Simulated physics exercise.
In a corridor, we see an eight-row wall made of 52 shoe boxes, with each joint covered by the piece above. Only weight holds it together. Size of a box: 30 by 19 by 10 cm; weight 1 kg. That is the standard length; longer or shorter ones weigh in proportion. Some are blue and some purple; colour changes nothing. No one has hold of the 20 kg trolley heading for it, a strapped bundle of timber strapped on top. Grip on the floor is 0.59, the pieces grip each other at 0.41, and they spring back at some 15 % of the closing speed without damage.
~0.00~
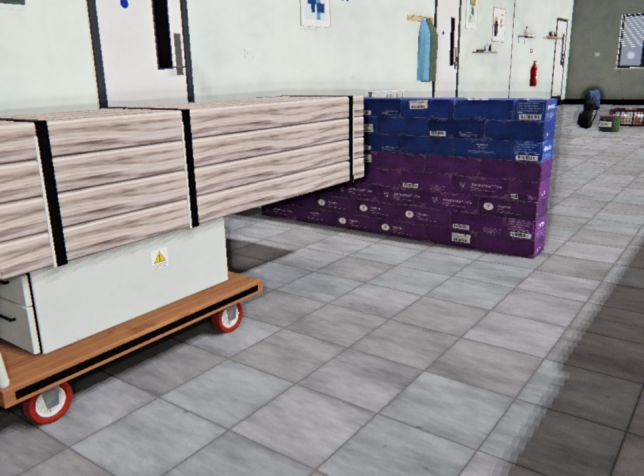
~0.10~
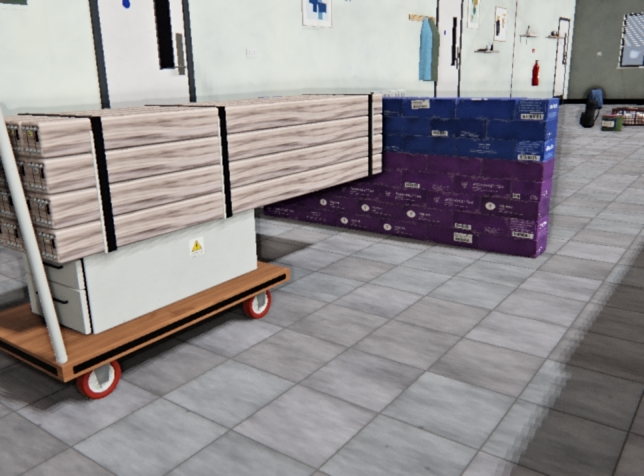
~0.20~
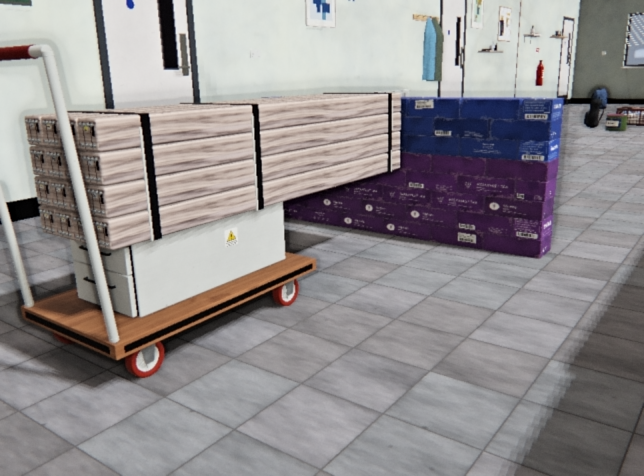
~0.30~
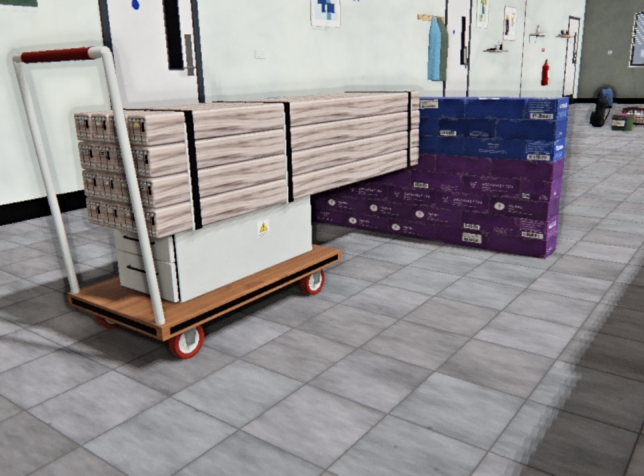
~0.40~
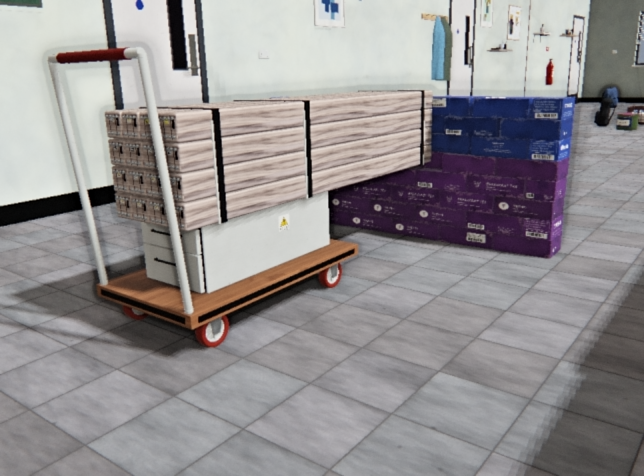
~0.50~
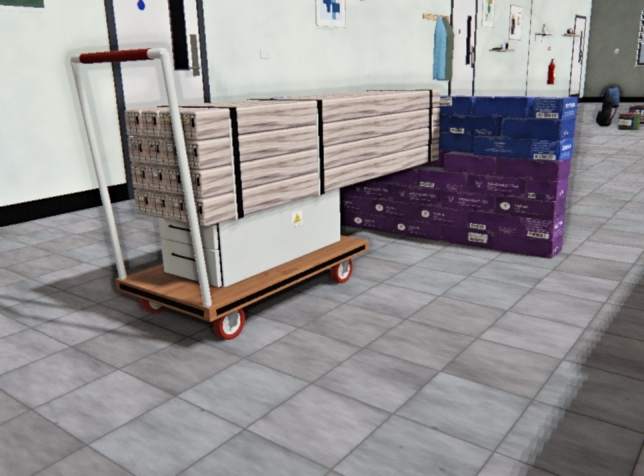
In a tiled corridor, an unattended trolley carrying long strapped bundles on a pale box rolled rightward to a wall of blue and purple boxes, and the jutting load pushed into it, shifting several.
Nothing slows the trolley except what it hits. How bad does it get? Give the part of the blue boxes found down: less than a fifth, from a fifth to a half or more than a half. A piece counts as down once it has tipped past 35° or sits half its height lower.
Ending down: More than a half.
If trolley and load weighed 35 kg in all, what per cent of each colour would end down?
Then purple 10, blue 60 per cent.
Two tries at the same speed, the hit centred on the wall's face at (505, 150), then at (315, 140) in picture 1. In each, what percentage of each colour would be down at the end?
Purple 10 then 20, blue 50 then 60 per cent.
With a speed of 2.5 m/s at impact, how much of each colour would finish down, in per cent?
In that case purple 10, blue 60 per cent.
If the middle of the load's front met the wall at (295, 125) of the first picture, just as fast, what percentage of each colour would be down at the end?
In that case purple 10, blue 50 per cent.
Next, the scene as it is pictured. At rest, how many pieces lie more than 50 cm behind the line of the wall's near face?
About 8.
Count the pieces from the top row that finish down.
The count is 5.
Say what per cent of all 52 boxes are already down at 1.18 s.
By then 25 per cent.
By 0.78 s, load 30 cm past the wall's line, still rolling; 8 of the 20 blue boxes down (10 of 52 in all colours); top blue box moved 13 mm.
By 1.18 s, load 46 cm past the wall's line, still rolling; 12 of the 20 blue boxes down (14 of 52 in all colours); top blue box moved 11 mm.
When it is over (2.9 s), load 80 cm past the wall's line, stopped; 12 of the 20 blue boxes down (14 of 52 in all colours); top blue box moved 11 mm; top purple box unmoved. That is 60 per cent. In pixels of the last frame, middles, top blue box near (288, 105), top purple box near (300, 150).
